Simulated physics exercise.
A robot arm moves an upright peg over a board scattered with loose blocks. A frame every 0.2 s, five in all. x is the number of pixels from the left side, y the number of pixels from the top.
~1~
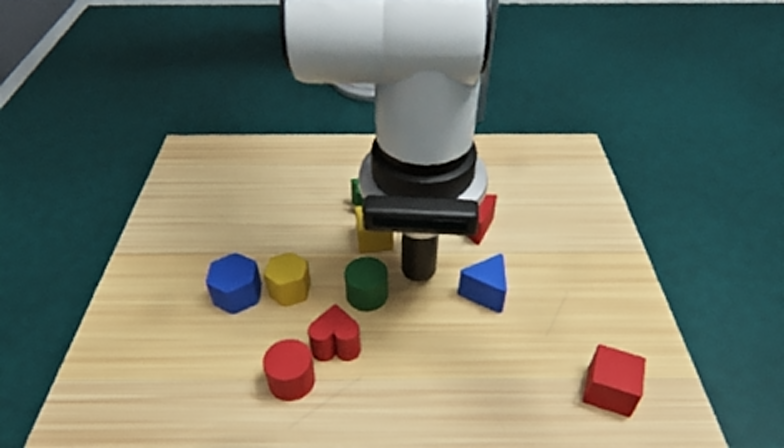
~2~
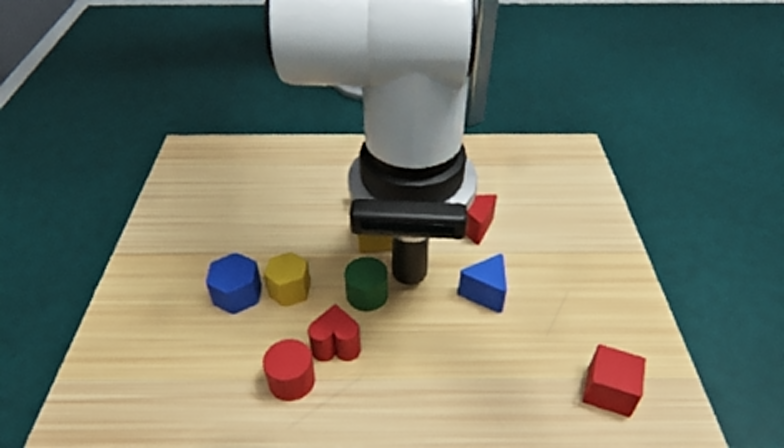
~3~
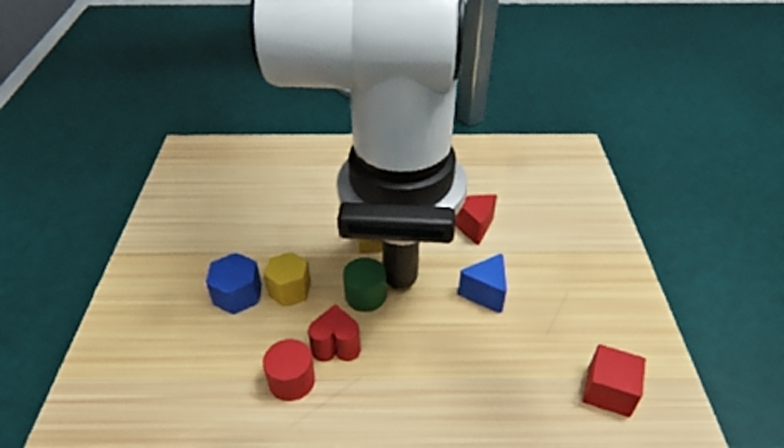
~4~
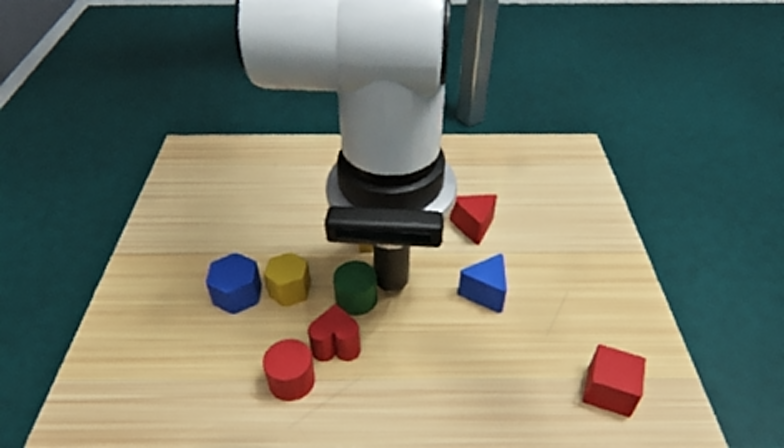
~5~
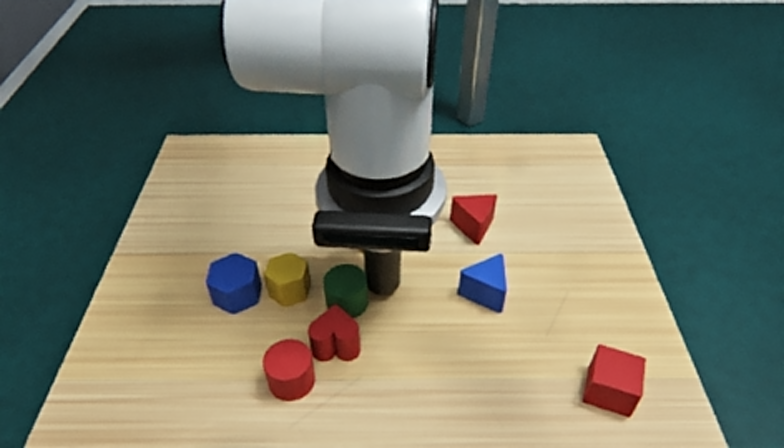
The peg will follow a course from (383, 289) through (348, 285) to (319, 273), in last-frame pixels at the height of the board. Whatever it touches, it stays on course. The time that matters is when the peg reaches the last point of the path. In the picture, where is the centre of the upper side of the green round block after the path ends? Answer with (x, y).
Located at (315, 286).
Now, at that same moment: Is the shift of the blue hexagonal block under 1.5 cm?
Final answer: Yes.
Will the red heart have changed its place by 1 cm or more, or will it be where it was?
That block is going to be left alone.
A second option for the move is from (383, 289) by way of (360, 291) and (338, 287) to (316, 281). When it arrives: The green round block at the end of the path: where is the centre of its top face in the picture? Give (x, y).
About (307, 291).
On the path given first. Halfway along, peg (347, 279); green round block (317, 286).
At the end, peg (318, 266); blue hexagonal block unmoved; yellow hexagonal block (282, 267), turned 10° clockwise; red heart unmoved; green round block (315, 286); yellow square block unmoved.
